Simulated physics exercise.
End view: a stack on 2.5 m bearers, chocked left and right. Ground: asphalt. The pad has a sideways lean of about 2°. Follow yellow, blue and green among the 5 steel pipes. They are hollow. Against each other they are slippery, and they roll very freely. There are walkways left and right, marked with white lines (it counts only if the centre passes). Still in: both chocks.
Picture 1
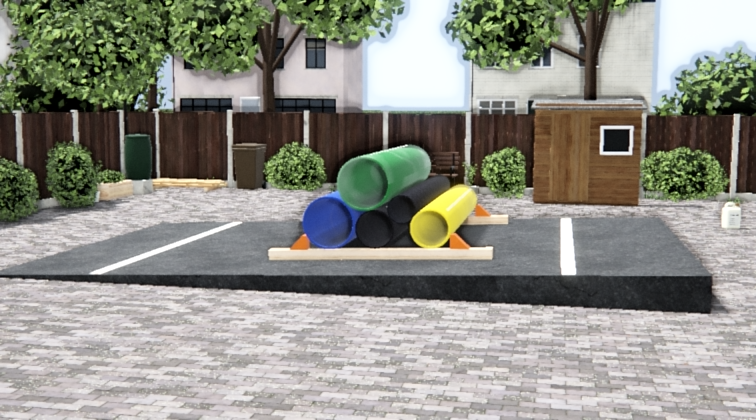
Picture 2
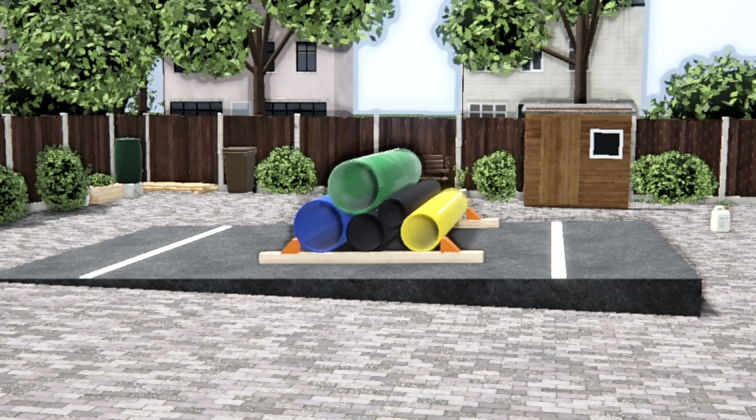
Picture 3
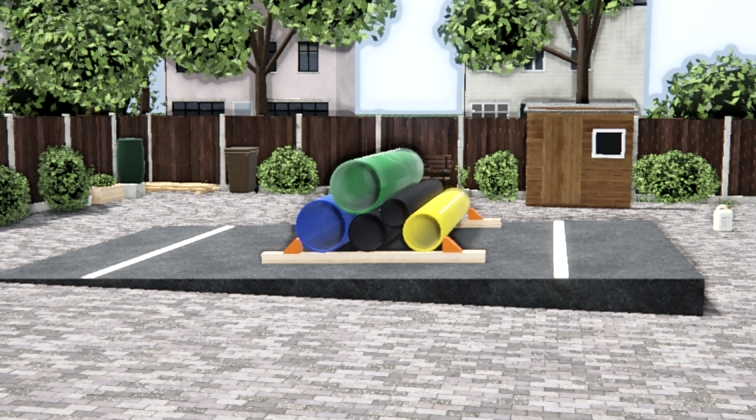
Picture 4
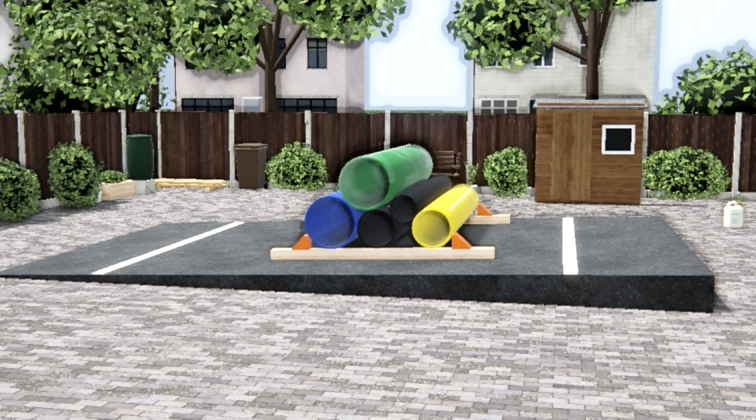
In the video, a stack of hollow blue, black, yellow and green pipes sits on wooden bearers between orange chocks on a dark, slightly sloping pad; the view shifts slightly sideways and back, while the pipes stay still.
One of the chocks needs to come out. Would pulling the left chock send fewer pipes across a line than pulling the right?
No; the right one sends fewer.
Chock on the left freed, after 3.5 s, yellow is on the bearers, 115 cm from the bearers' right end, rolling left; blue is past the left line; green is off the bearers, 85 cm short of the left line, rolling left; 1 past a line.
Chock on the left freed, at the end, yellow is past the left line; blue is past the left line; green is past the left line; 5 past a line.
Chock on the right freed, after 1.7 s, yellow is on the bearers, 40 cm from the bearers' right end, rolling right; blue is on the bearers, 70 cm from the bearers' left end; green is up on others, 115 cm from the bearers' left end; 0 past a line.
Chock on the right freed, at the end, yellow is on the bearers, 55 cm from the bearers' right end; blue is on the bearers, 70 cm from the bearers' left end; green is up on others, 115 cm from the bearers' left end; 0 past a line.
